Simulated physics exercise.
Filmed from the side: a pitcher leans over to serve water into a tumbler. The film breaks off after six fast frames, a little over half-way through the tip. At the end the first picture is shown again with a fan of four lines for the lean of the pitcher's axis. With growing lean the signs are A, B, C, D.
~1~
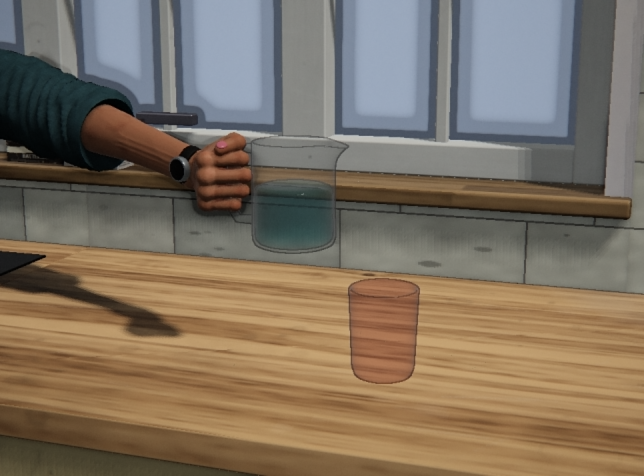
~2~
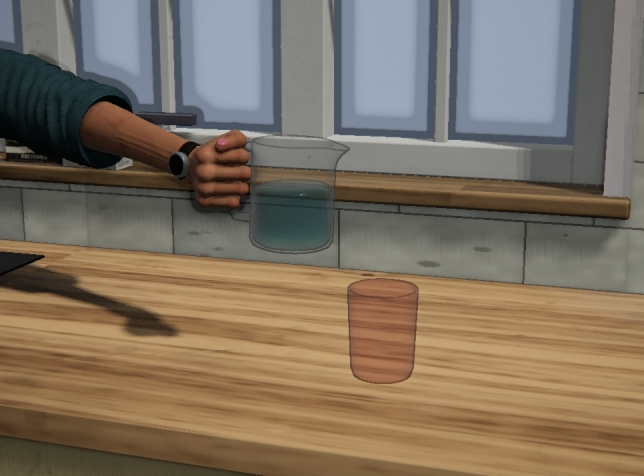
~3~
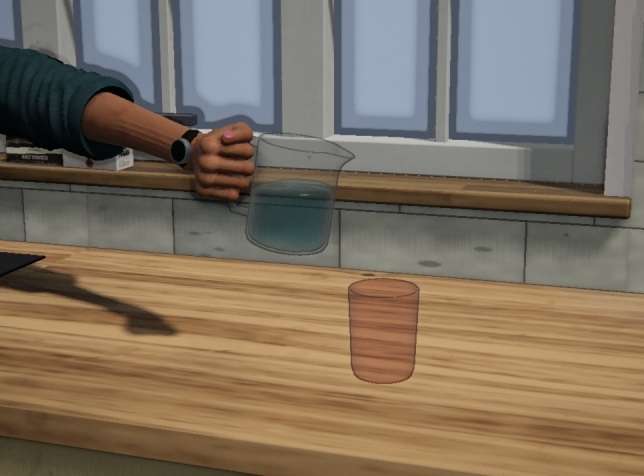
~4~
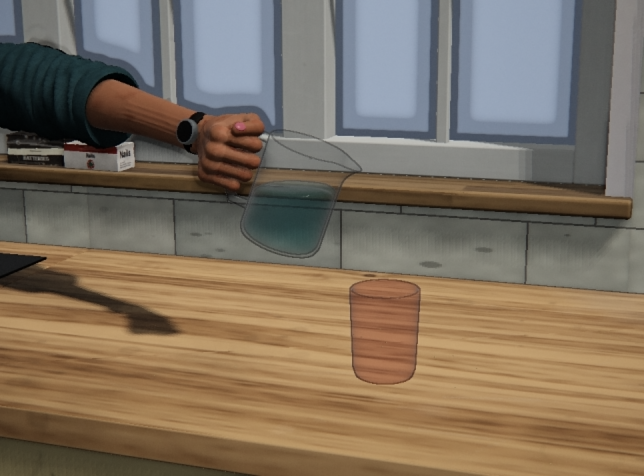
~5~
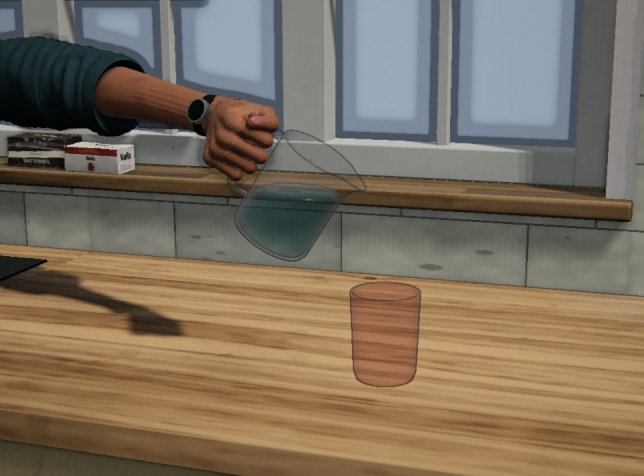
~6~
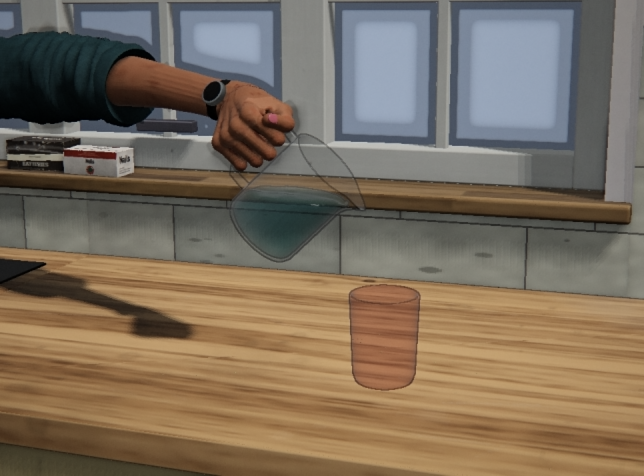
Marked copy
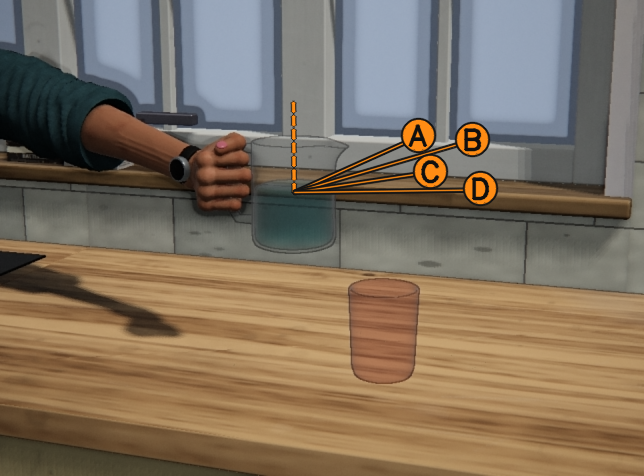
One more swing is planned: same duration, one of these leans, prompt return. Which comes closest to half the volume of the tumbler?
B beats the others.
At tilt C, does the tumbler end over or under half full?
Over.
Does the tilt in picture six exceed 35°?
Yes, it does.
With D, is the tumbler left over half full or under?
Over half.
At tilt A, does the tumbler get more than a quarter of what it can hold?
Yes, clearly.
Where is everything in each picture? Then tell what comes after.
Upright, lip at (347, 147); rim of the tumbler round (384, 287); nothing has left yet.
Tipped about 2°, lip at (347, 149); nothing has left yet.
Tipped about 9°, lip at (353, 157); nothing has left yet.
Tipped about 20°, lip at (360, 170); nothing has left yet.
Tipped about 33°, lip at (364, 189); nothing has left yet.
Tipped about 46°, lip at (364, 209); nothing has left yet.
On the marked copy, A at (403, 143); B at (456, 145); C at (413, 174); D at (463, 190).
For tilt A, the tumbler ends with about 31 % of what it can hold.
For tilt B, the tumbler ends with about 49 % of what it can hold.
For tilt C, the tumbler ends with about 65 % of what it can hold.
For tilt D, the tumbler ends with about 76 % of what it can hold; 6 % of the water is spilt.
